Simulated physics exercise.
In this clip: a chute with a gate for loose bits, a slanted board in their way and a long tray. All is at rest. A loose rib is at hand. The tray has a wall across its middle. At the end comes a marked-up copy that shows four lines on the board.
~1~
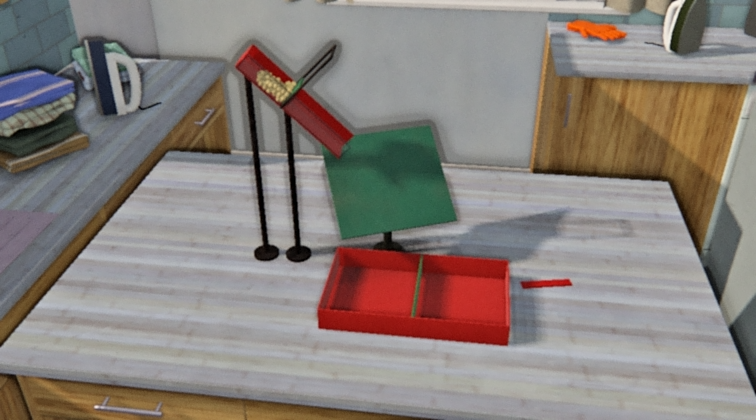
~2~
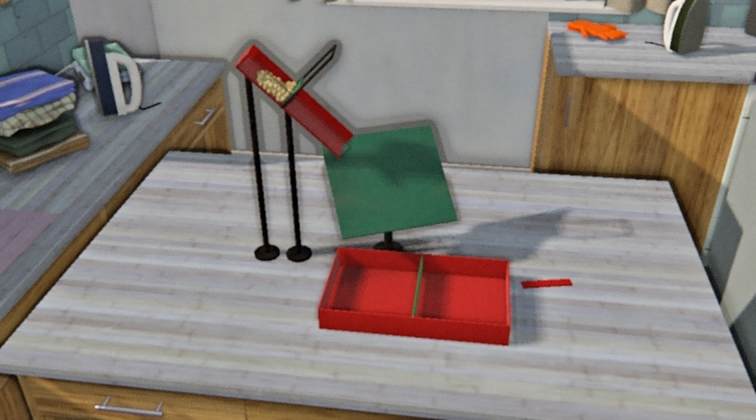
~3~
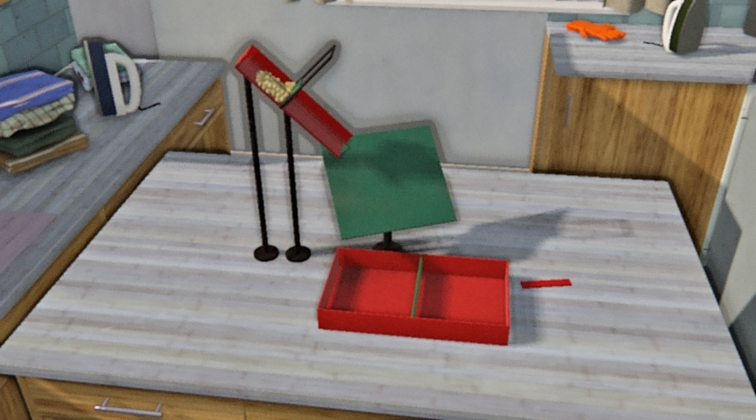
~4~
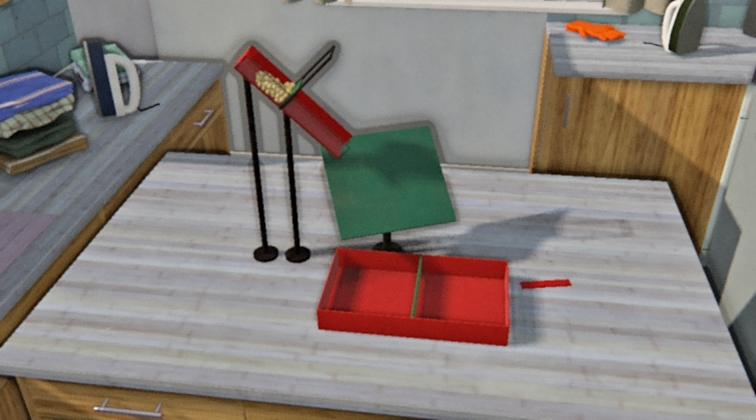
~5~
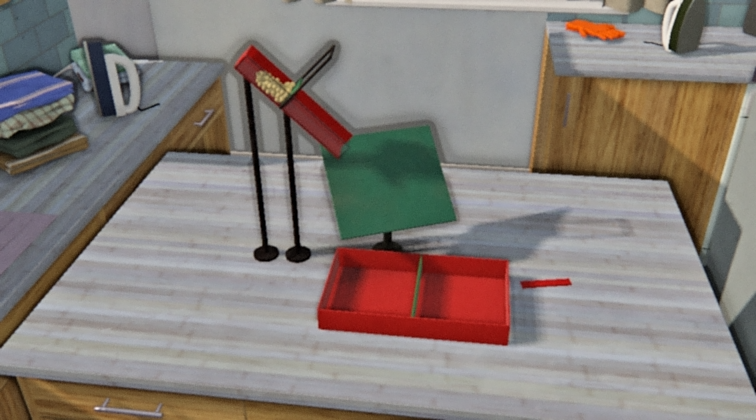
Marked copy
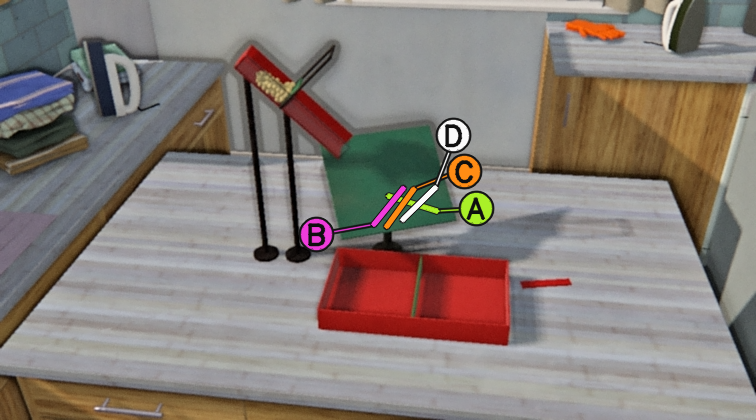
Nothing moves as a pile of pale beans rests behind a closed gate in a sloping red chute on two dark posts, near a tilted green board, a divided red tray and a small red strip on a wooden counter.
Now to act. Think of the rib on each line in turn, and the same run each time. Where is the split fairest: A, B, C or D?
The best line is A.
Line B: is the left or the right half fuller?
More lands on the left.
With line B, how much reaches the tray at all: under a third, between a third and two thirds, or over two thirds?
Over two thirds.
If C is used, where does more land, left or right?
More lands on the left.
On the marked copy, line A from (388, 196) to (436, 211); line B from (403, 188) to (373, 224); line C from (413, 189) to (386, 226); line D from (435, 187) to (402, 219).
If A is chosen, of what is caught, about a third in the left half, about two thirds in the right.
If B is chosen, of what is caught, most in the left half, a small part in the right.
If C is chosen, of what is caught, nearly all in the left half, a small part in the right.
If D is chosen, of what is caught, most in the left half, a small part in the right.
